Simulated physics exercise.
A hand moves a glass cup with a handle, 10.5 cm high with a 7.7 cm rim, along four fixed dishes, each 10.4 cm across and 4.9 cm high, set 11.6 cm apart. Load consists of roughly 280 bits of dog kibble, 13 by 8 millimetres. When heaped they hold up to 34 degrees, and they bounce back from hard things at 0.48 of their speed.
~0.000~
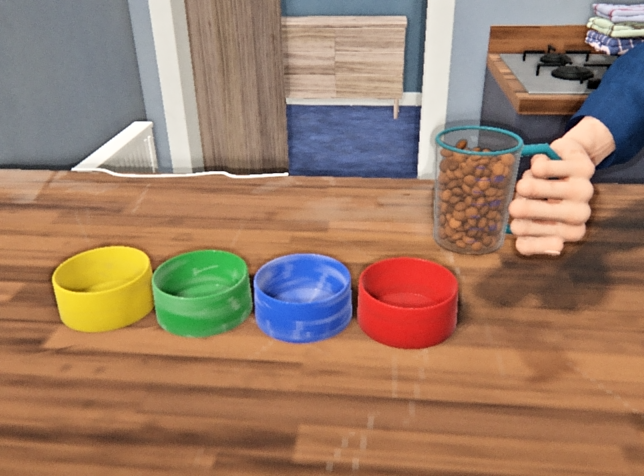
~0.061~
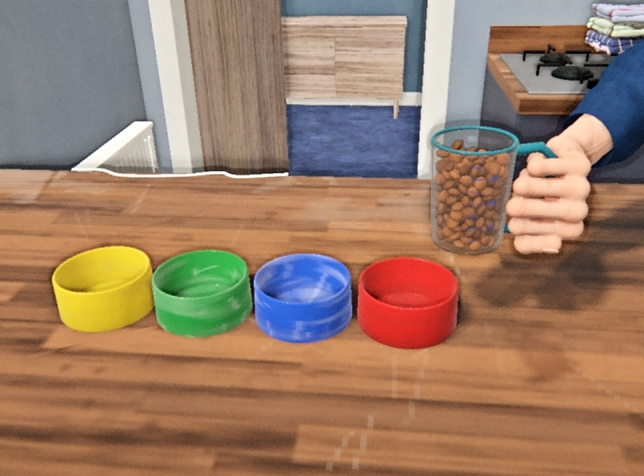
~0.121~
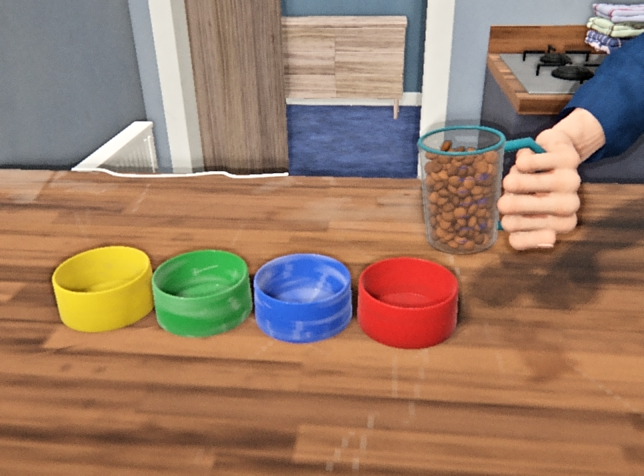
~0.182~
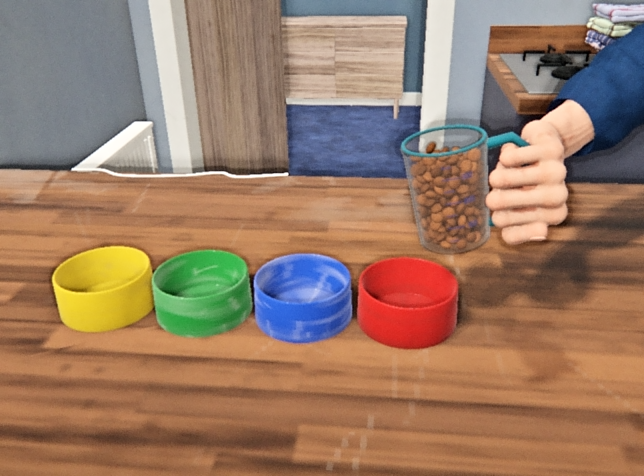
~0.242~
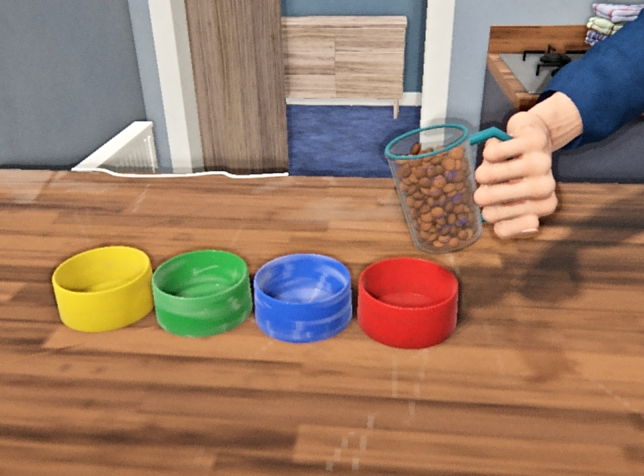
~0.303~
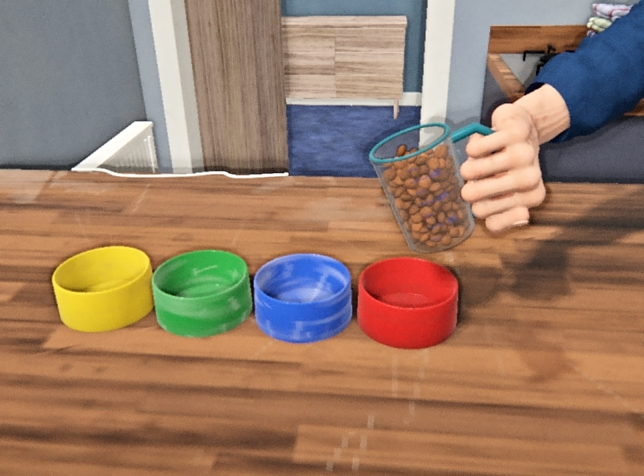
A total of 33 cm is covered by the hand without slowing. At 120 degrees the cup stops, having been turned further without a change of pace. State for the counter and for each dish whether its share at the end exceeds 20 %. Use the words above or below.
Red dish - below; blue dish - below; green dish - above; yellow dish - above; counter - below.
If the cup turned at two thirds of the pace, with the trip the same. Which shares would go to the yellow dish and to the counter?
Yellow: 100, counter: 0.
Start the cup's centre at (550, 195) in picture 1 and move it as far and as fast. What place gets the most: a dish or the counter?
Green.
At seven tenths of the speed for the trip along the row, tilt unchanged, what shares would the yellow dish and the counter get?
Then the yellow dish gets 0 and the counter 10.
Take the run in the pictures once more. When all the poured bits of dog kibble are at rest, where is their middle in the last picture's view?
Estimated resting centre: Around (123, 294).
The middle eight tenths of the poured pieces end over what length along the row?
Close to 14 centimetres along the dishes.
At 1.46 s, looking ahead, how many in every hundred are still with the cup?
That would be some 65 per cent.
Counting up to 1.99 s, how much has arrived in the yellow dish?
By that moment, around 60 percent has got there.
Then, at 1.00 s, tilt 81 degrees; cup holds 100 %.
Then, at 1.46 s, tilt 119 degrees; cup holds 65 %, green 25 %.
Then, at 1.99 s, tilt 120 degrees; cup holds 0 %, green 30 %, yellow 60 %.
By 2.4 s all is still; red 0 %, blue 0 %, green 30 %, yellow 60 %, counter 15 %.
